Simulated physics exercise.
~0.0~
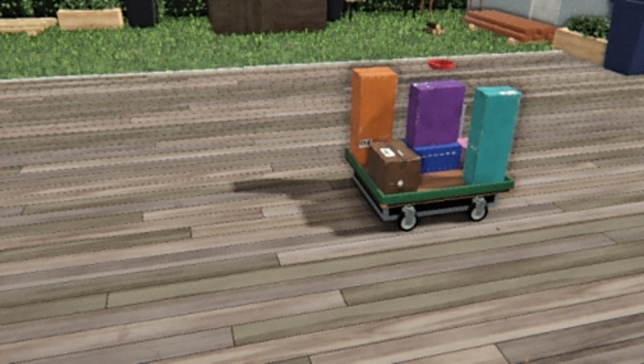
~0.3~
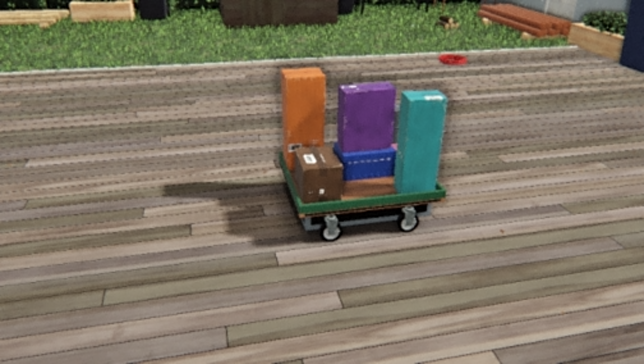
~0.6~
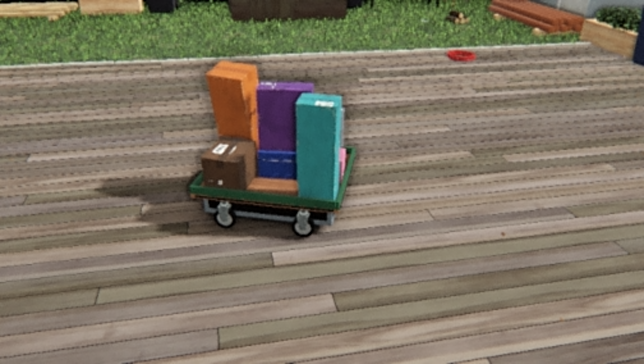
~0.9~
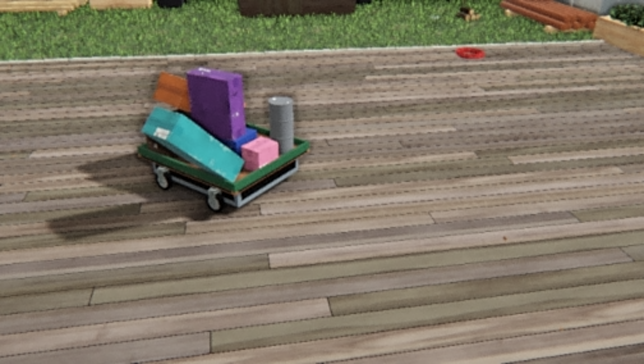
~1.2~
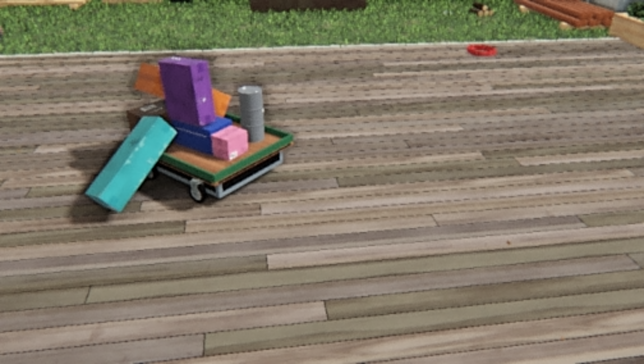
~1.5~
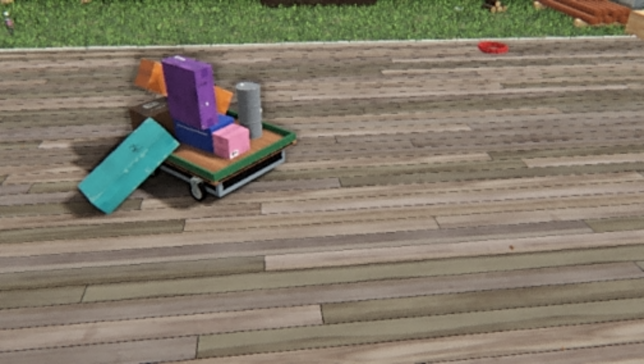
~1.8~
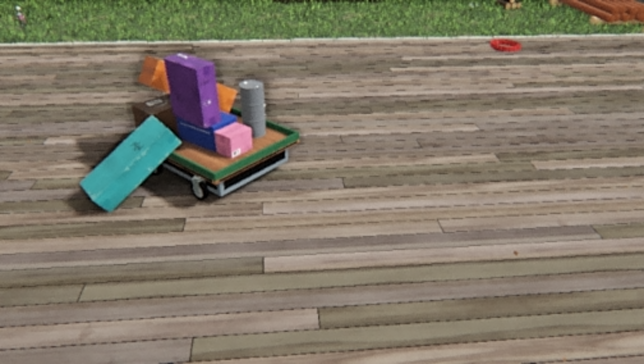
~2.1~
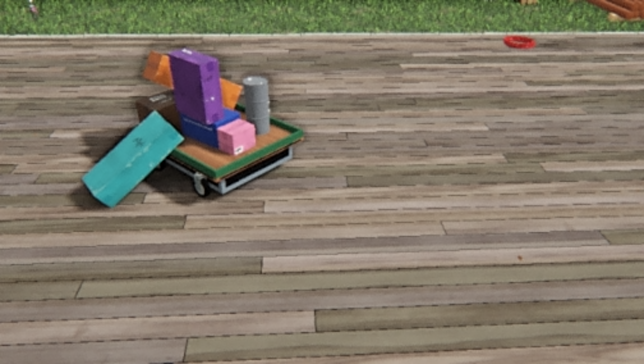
A flat cart loaded with upright boxes, parcels and a grey canister rolls left across a plank deck, turning as its orange and turquoise boxes tip. It stops with the turquoise box off the deck, leaning against its edge, the orange one tilted behind the upright purple box.
